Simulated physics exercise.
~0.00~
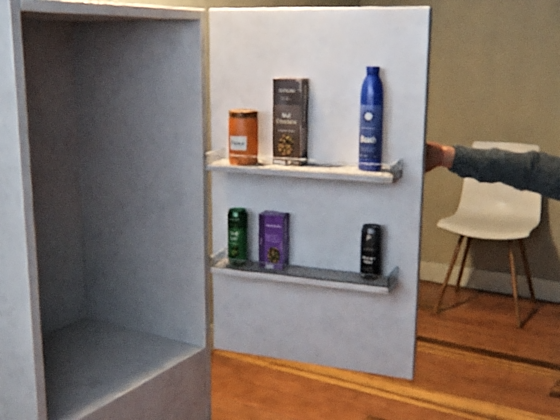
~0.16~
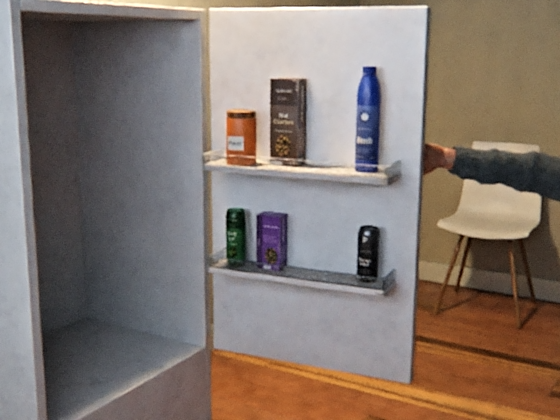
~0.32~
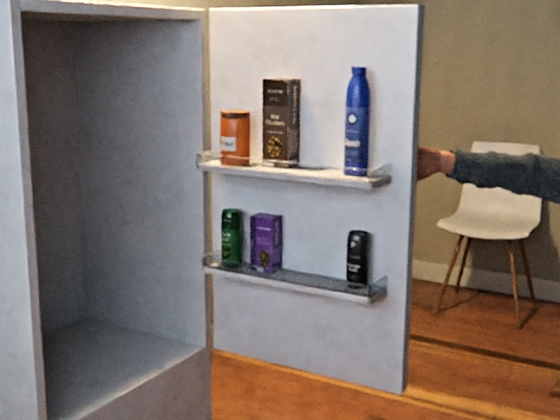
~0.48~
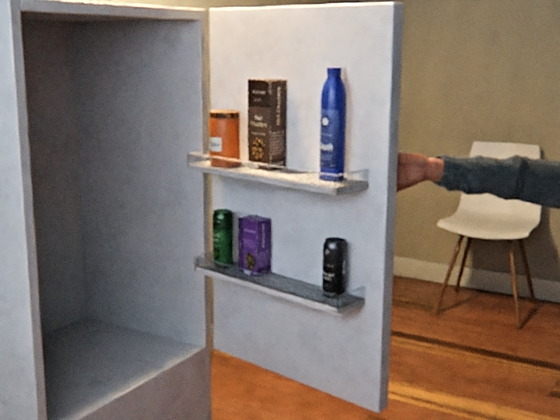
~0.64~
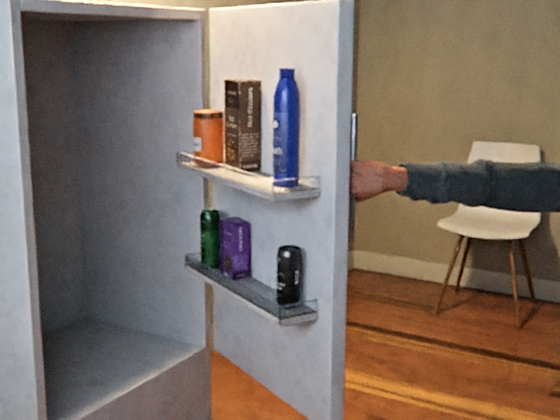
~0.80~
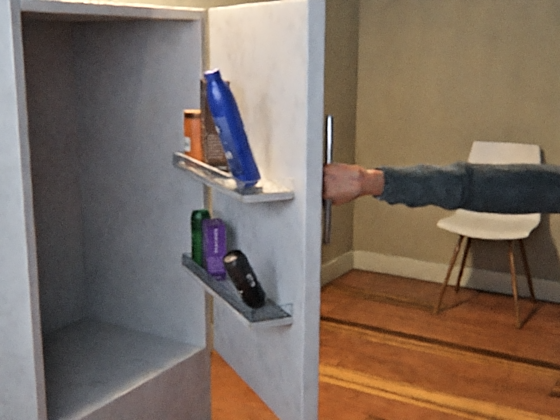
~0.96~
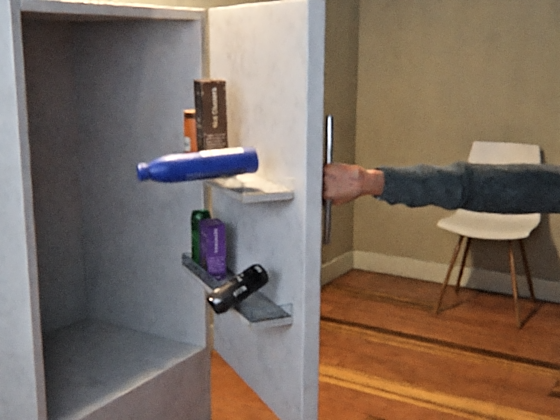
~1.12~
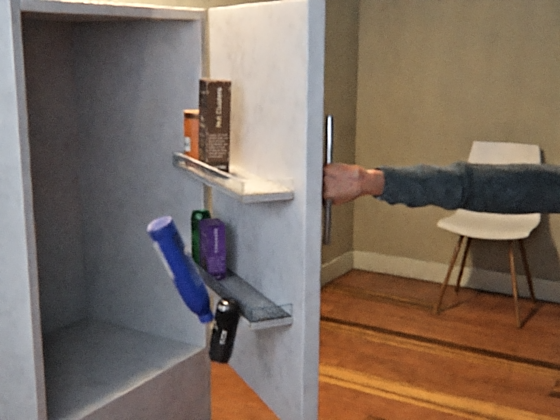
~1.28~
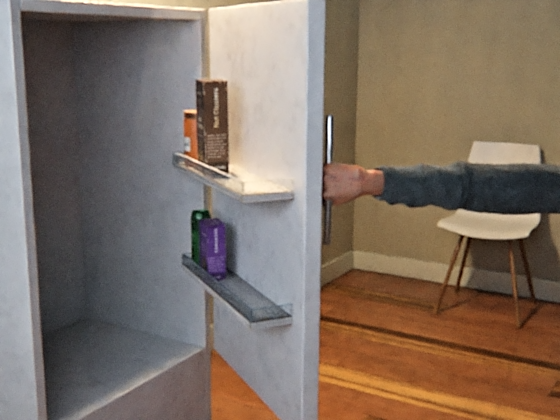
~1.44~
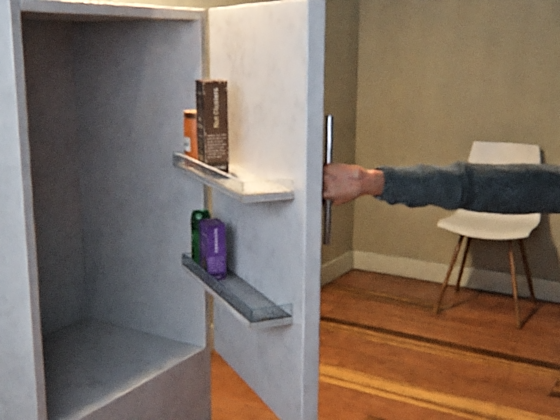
To begin with, a wide-open white cooler door holds six items upright on two racks, with a hand gripping its right side. The hand and arm swing the door leftward, partway toward the empty cabinet, carrying everything along. As the door halts, the blue bottle on the upper rack and the black can on the lower one tip over to the left. Both topple over the rails and tumble downward, dropping out of sight. The brown carton, orange jar, purple carton and green can remain standing on the racks as the door stays partly open.
